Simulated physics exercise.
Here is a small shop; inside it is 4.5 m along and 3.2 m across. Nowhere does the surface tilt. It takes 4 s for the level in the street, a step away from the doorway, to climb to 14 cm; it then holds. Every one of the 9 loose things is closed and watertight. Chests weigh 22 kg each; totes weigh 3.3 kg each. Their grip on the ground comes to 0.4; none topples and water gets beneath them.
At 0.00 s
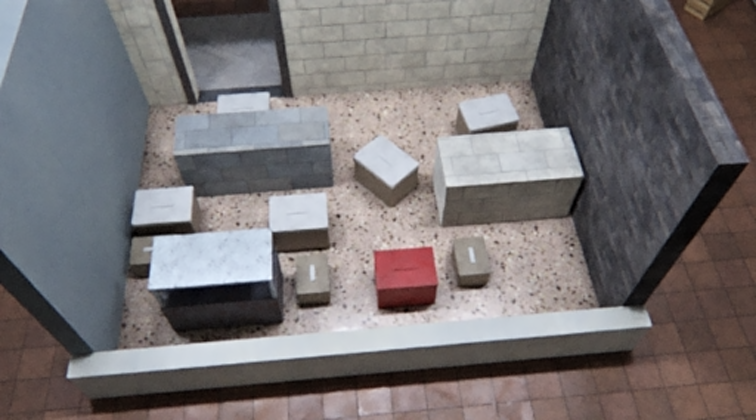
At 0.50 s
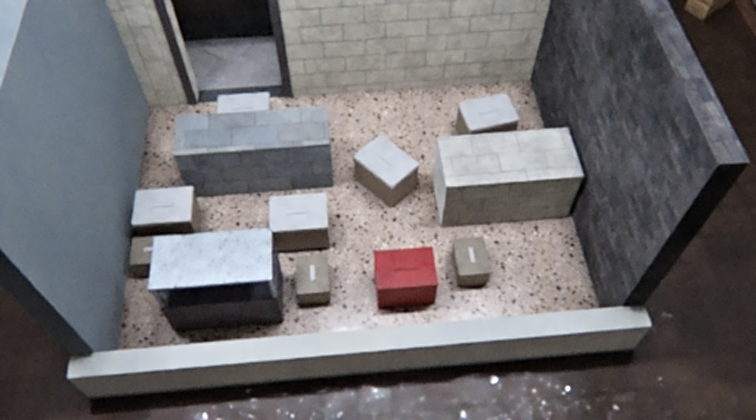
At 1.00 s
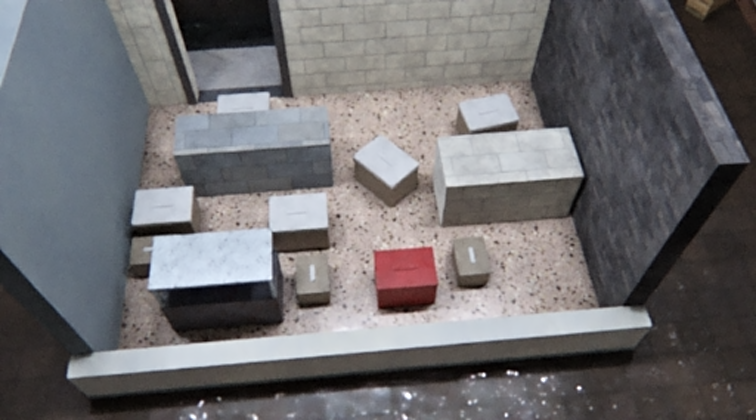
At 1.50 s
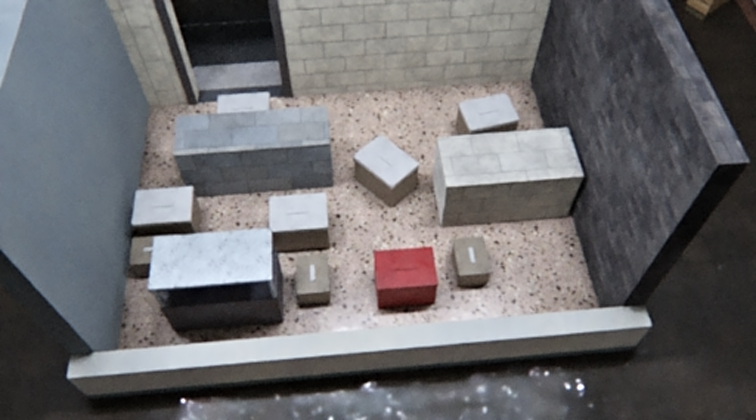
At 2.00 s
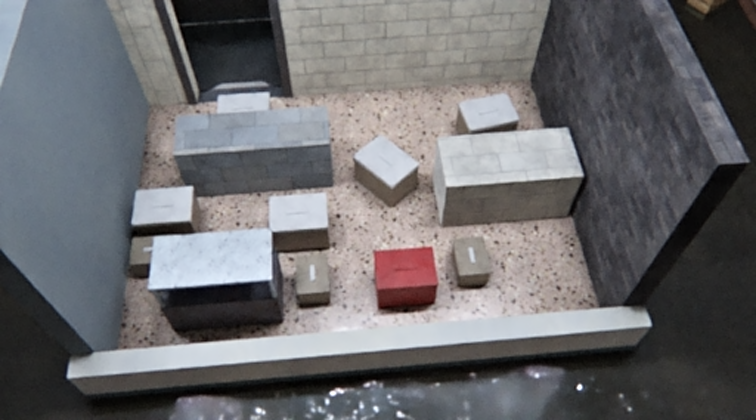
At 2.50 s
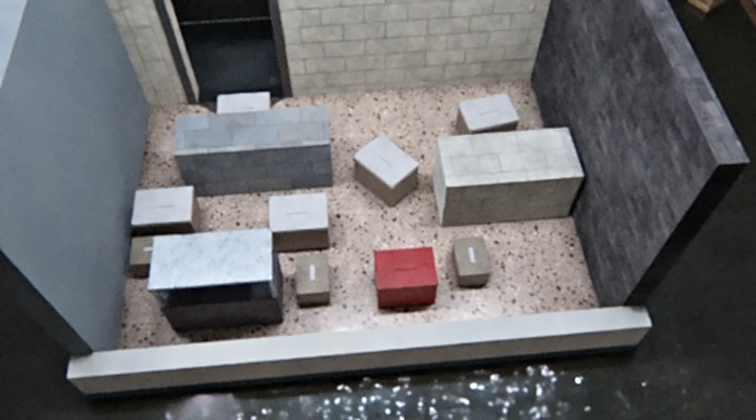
In a small walled shop with a red chest and pale boxes, dark water spread over the tiled ground outside and reached the back doorway, while everything inside stayed where it was.
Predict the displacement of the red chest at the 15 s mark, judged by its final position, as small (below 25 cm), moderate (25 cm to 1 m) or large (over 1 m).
Small.
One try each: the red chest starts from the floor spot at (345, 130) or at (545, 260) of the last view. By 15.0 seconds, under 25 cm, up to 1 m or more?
Goes a bit, then hardly budges.
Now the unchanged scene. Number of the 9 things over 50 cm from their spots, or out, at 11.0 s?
Count then: 0.
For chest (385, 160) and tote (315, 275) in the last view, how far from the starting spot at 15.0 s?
Net displacement, in order: 20 cm; 30 cm.
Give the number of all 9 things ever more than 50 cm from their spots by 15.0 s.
That comes to 2.
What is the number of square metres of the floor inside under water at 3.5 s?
About 1.0 m2 is covered.
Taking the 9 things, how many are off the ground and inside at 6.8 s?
The count is 0.
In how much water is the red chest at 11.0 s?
Around 3 cm.
After 3.5 s the red chest is near (405, 267), 0.0 m from its start, aground; 0 afloat.
After 6.8 s the red chest is near (405, 267), 0.0 m from its start, aground; 0 afloat.
After 11.0 s the red chest is near (405, 267), 0.0 m from its start, aground; 1 afloat.
After 15.0 s the red chest is near (405, 267), 0.0 m from its start, aground; 5 afloat.
